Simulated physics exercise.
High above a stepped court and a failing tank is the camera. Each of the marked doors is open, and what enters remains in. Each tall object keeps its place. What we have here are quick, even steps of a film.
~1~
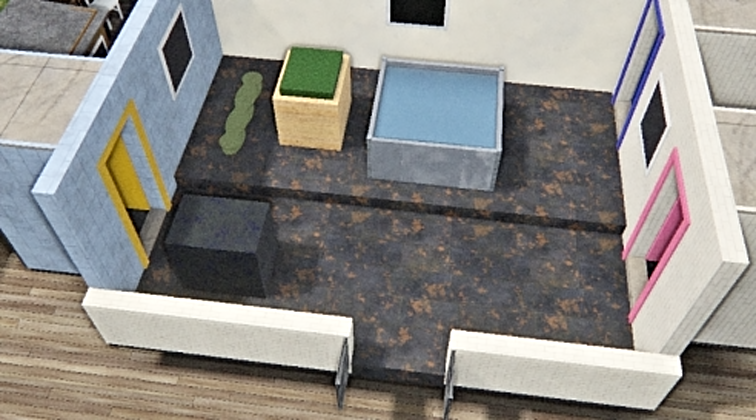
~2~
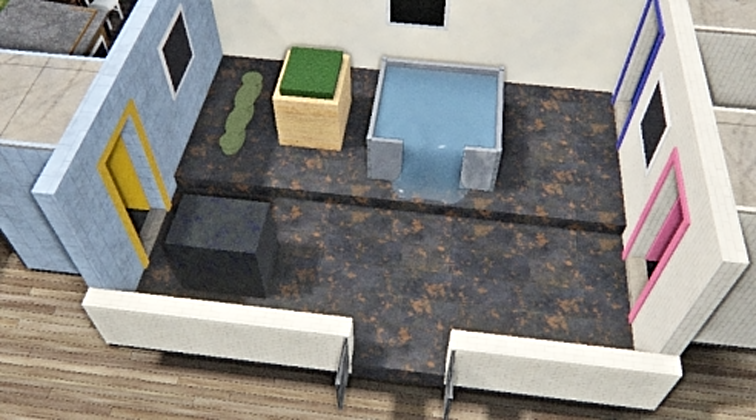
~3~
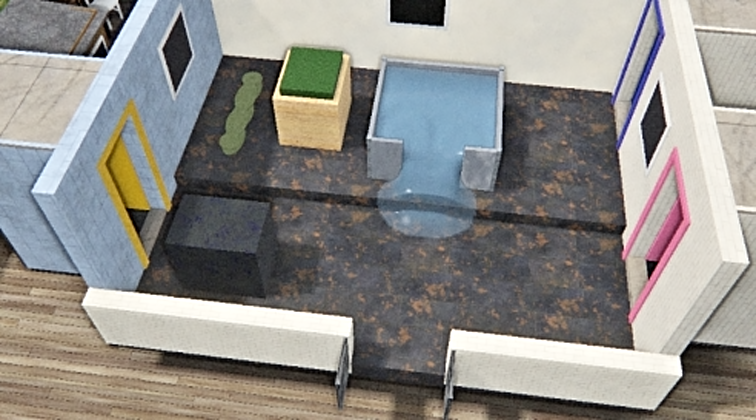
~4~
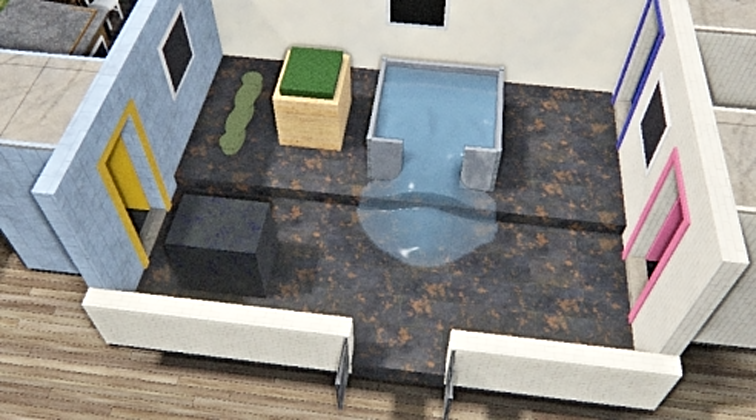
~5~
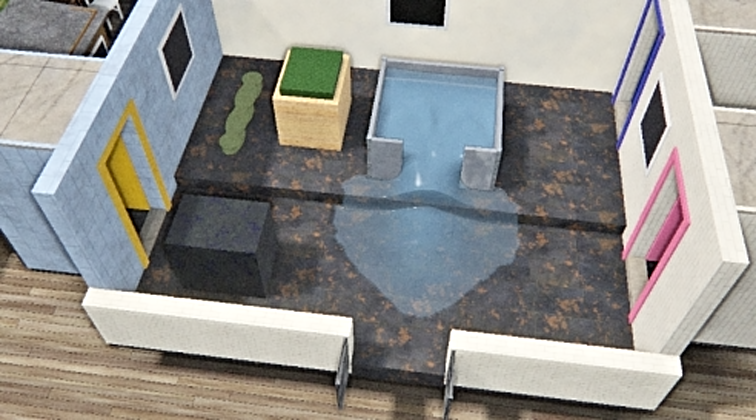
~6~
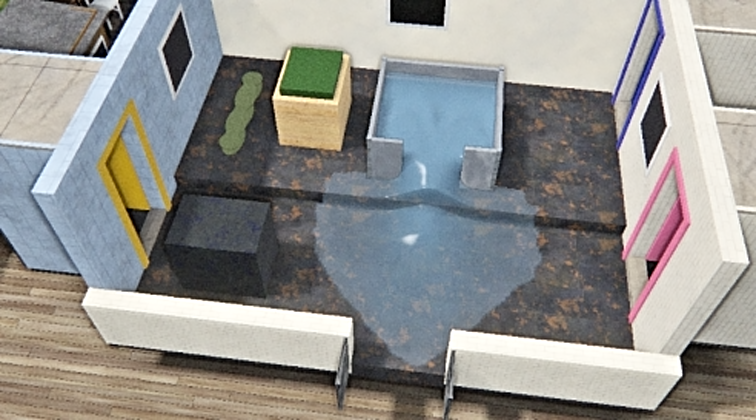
In this clip, seen from above, an open tank of still water gives way at its front wall, and water pours through the gap, spreading down over a step and across the dark lower floor between low white walls.
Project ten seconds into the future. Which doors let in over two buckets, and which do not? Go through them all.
Pink door - not over two, yellow door - not over two, blue door - not over two.
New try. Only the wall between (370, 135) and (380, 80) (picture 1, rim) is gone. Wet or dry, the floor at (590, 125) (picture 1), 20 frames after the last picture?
There: Awash.
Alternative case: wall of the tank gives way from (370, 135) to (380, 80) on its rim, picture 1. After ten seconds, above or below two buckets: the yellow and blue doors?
Door by door - yellow exceeds it; blue does not exceed it.
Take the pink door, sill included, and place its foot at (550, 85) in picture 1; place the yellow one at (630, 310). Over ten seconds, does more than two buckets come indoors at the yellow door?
For the yellow door, it tops it.
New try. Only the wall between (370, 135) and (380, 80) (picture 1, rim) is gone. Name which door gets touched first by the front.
The yellow one, I reckon.
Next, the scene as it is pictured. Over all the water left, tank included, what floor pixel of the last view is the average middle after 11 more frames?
I'd point to (430, 204).
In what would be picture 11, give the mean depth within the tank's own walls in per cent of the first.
Estimate: Close to 62 %.
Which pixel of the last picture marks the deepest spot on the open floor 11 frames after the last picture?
My best guess is roughly (626, 380).
A moment on, water covers 30 % of the floor; the pink door not reached, the yellow door not reached, the blue door not reached.
Next, water covers 35 % of the floor; the pink door wet at the sill, nothing in, the yellow door not reached, the blue door not reached.
Then, water covers 45 % of the floor; the pink door wet at the sill, nothing in, the yellow door wet at the sill, nothing in, the blue door not reached.
Later, water covers 50 % of the floor; the pink door under two buckets in, the yellow door under two buckets in, the blue door not reached.
In the end, water covers 50 % of the floor; the pink door under two buckets in, the yellow door under two buckets in, the blue door not reached.
